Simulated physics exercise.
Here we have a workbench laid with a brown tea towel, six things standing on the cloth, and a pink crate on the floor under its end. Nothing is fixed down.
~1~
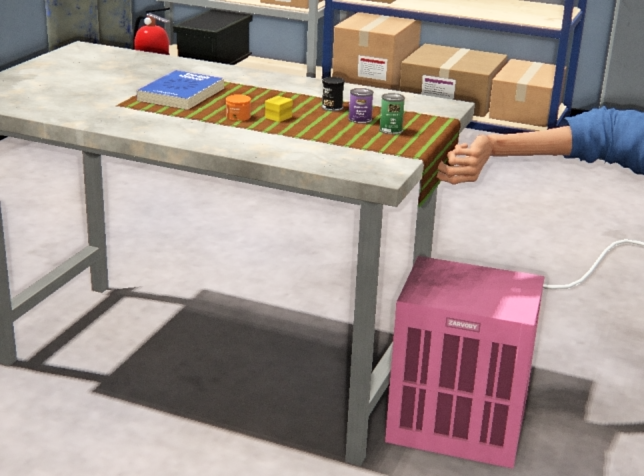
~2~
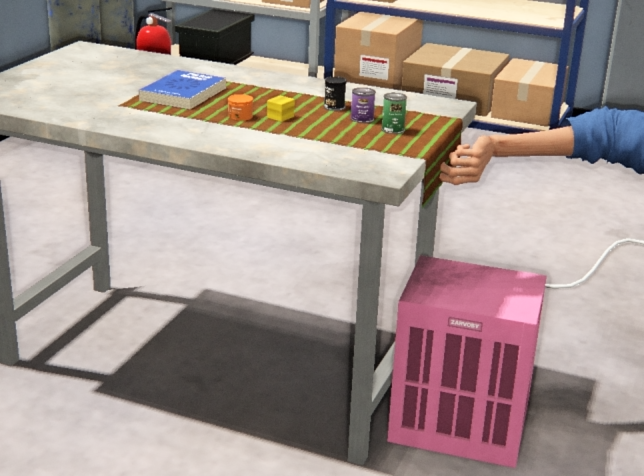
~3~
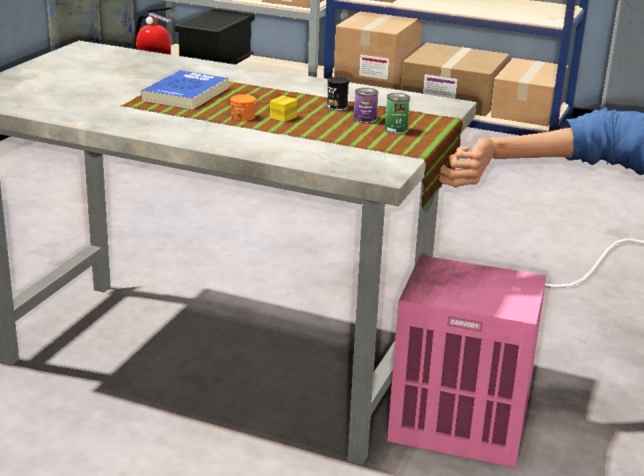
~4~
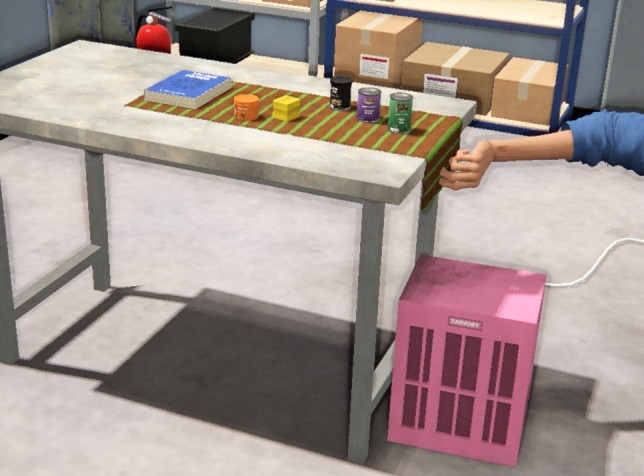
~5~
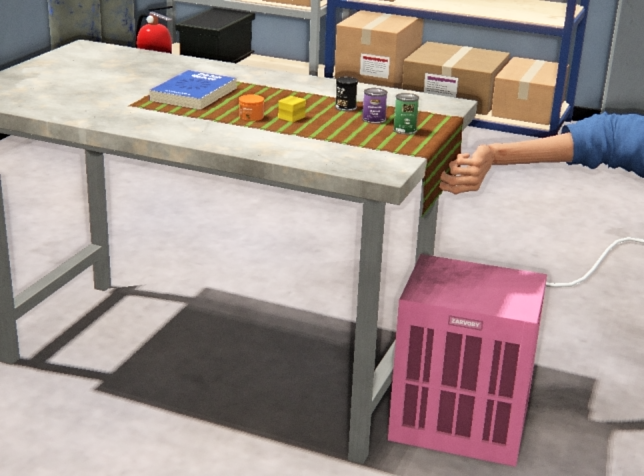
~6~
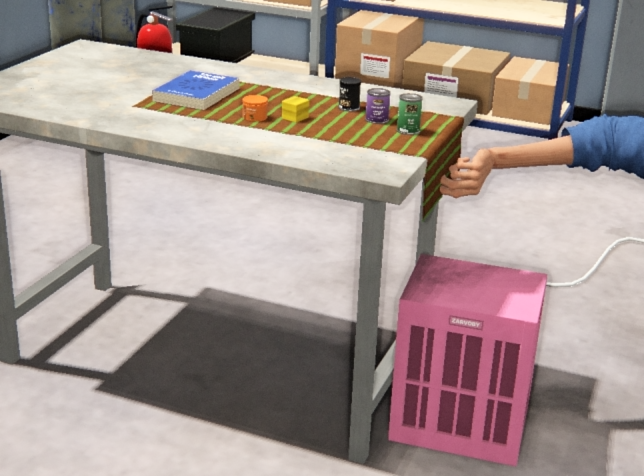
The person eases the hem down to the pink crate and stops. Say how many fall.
It carries off two.
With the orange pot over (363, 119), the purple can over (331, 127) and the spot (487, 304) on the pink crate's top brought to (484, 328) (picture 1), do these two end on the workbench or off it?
The orange pot goes over; the purple can is carried off.
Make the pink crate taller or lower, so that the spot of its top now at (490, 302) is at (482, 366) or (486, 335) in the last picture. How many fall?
Over the edge go 4 and 3.
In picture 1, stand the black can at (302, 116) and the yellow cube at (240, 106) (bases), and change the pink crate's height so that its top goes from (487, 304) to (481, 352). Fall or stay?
The black can is carried off, the yellow cube remains up.
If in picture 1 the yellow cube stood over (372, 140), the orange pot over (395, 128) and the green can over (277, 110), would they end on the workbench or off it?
The yellow cube drops off, the orange pot goes over, the green can survives.
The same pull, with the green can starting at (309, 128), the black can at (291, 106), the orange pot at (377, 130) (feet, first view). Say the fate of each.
The green can does not fall, the black can stays on, the orange pot goes over.
Soon after, hem near (439, 221); all still up.
After that, hem near (438, 256); green can gone.
And then, hem on the crate; green can and purple can gone.
In the end, hem on the crate; green can and purple can gone. The answer is two.
